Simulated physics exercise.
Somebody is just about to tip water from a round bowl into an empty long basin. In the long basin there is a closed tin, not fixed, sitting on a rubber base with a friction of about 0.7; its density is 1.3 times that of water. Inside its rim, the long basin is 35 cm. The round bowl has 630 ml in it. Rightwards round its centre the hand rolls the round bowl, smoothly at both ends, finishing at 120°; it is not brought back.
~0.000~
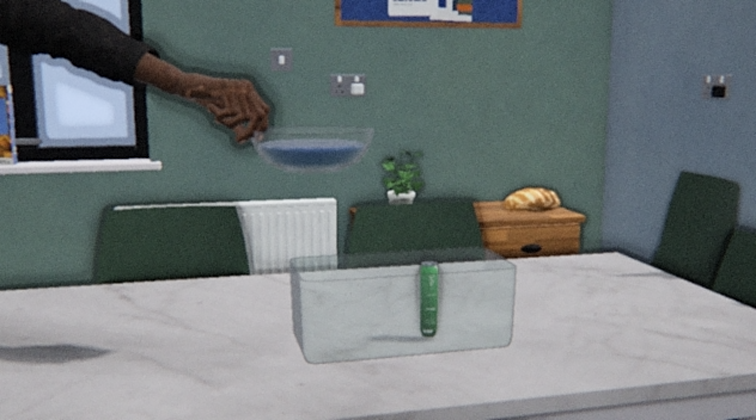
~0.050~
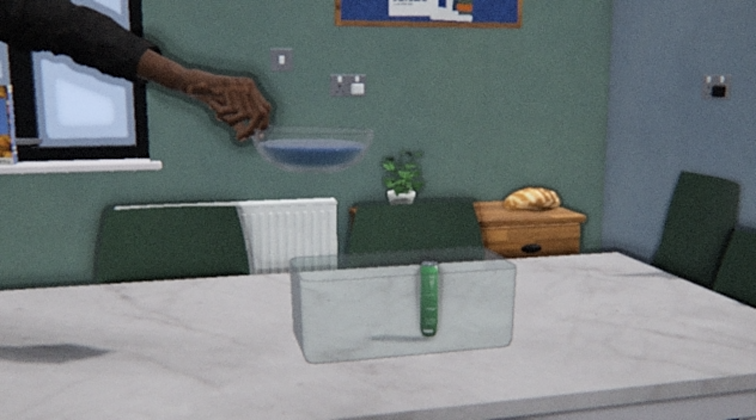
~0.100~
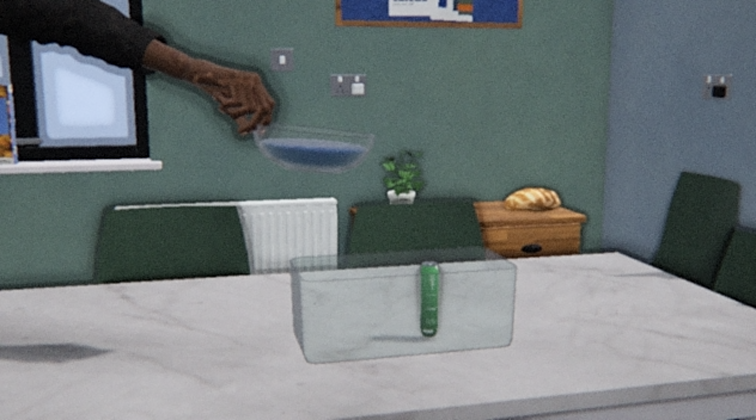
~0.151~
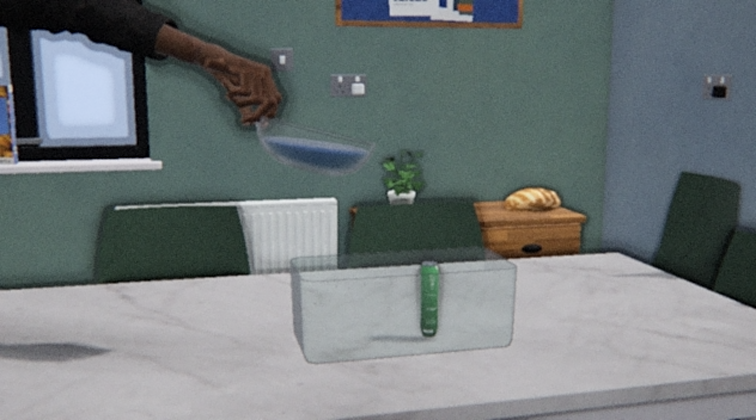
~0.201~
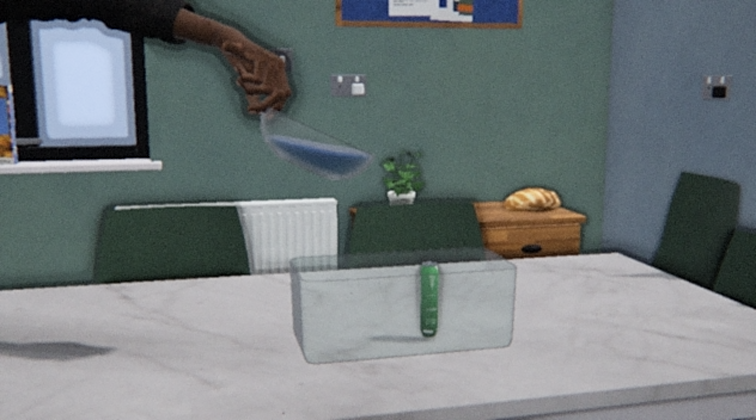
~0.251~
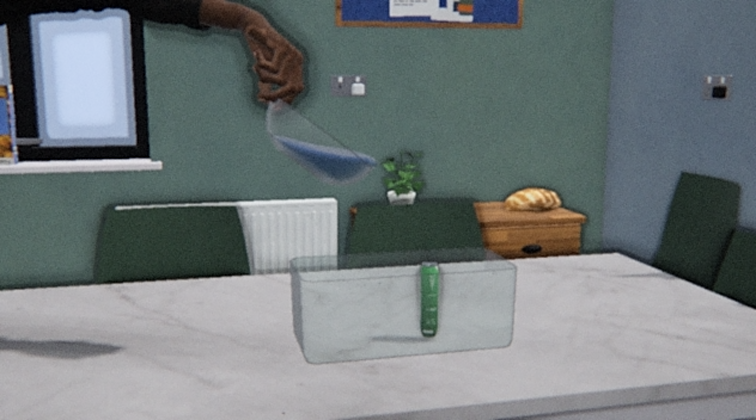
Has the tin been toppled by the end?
Yes, it has gone over.
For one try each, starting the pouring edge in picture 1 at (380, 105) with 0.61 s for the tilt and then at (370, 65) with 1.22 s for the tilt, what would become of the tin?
First it goes over; then it keeps standing.
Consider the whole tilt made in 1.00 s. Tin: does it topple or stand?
Result: Tin upright.
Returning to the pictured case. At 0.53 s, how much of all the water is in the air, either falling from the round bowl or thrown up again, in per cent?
32 %.
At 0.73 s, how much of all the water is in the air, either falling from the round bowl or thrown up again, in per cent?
Roughly 5 %.
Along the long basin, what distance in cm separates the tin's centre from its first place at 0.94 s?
Close to 3 cm.
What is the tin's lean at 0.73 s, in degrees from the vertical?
Tilt: Around 5°.
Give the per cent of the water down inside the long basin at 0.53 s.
Estimate - around 68 in a hundred parts.
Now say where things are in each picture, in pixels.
In the first frame, tilt 0°; pouring edge (370, 130); surface from (257, 145) to (365, 143); the long basin's rim runs from (295, 271) to (500, 258); the tin's top is at (429, 267).
In the second frame, tilt 2°; pouring edge (371, 132); surface from (257, 144) to (365, 144).
In the third frame, tilt 6°; pouring edge (372, 137); surface from (259, 142) to (366, 147).
In the fourth frame, tilt 15°; pouring edge (373, 145); surface from (261, 139) to (368, 150).
In the fifth frame, tilt 25°; pouring edge (372, 156); surface from (265, 137) to (369, 153).
In the sixth frame, tilt 37°; pouring edge (369, 169); surface from (273, 139) to (359, 155); 5 per cent is over the edge.
By 0.53 s the tilt is 107° and 0 per cent is still to pour; the tin stands where it began.
By 0.73 s the tilt is 120° and 0 per cent is still to pour; the tin stands 1 cm from where it began.
By 0.94 s the tilt is 120° and 0 per cent is still to pour; the tin leans 29°.
By 1.17 s the tilt is 120° and 0 per cent is still to pour; the tin lies on its side.
At rest the tin lies on its side.
